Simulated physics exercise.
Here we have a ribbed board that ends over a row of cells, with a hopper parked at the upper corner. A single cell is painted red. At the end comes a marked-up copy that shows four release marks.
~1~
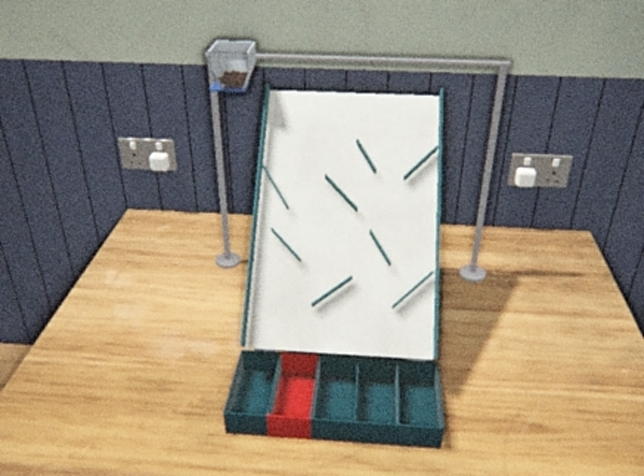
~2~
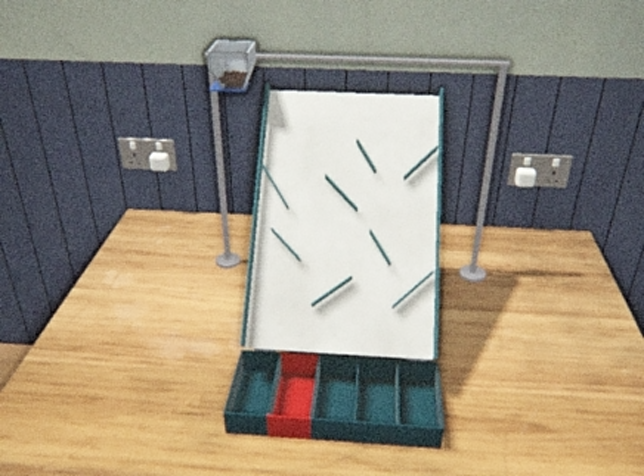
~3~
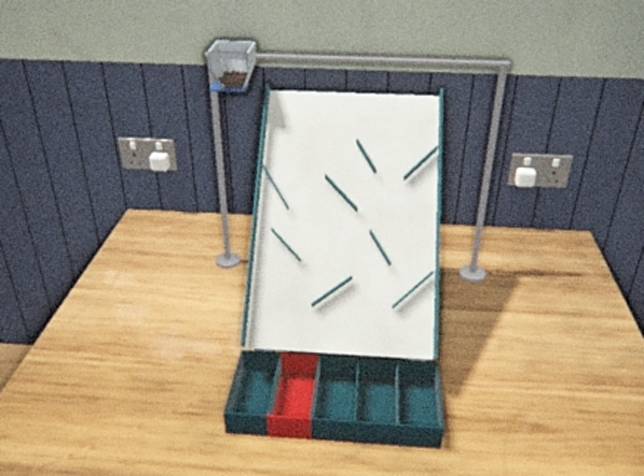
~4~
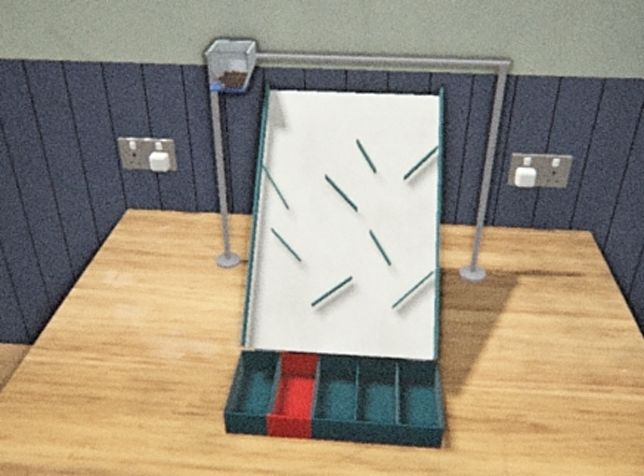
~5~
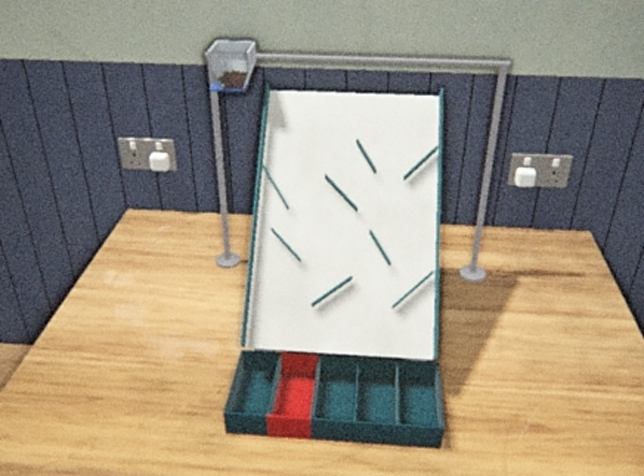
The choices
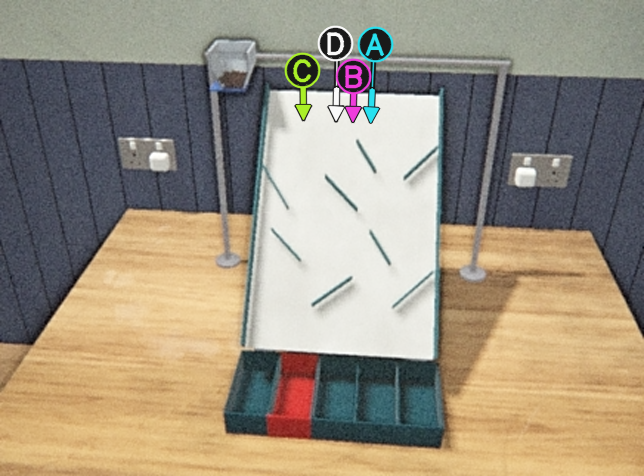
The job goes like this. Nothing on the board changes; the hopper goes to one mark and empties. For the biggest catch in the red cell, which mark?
I would pick mark C.
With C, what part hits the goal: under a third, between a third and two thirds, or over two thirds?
Between a third and two thirds.
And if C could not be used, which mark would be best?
That is mark D.
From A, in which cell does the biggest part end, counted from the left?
The third.
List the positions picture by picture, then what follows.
Hopper near (234, 77), allspice berries, door shut, in the first picture.
Ribs (357, 139) to (376, 169), (405, 176) to (437, 146), (263, 164) to (287, 206), in the second picture.
Ribs (325, 174) to (357, 208), (271, 228) to (300, 259), (370, 229) to (390, 263), in the third picture.
Ribs (311, 304) to (352, 276), (393, 306) to (433, 271), in the fourth picture.
Red cell near (289, 426), number 2 of 5 from the left, in the fifth picture.
On the marked copy, mark A meets the board at (370, 117); mark B meets the board at (353, 116); mark C meets the board at (303, 114); mark D meets the board at (336, 115).
If A is chosen, only a few in the red cell, all but a few in other cells.
If B is chosen, a small share in the red cell, all but a few in other cells.
If C is chosen, close to half in the red cell, close to half in other cells.
If D is chosen, close to a quarter in the red cell, the bulk in other cells.
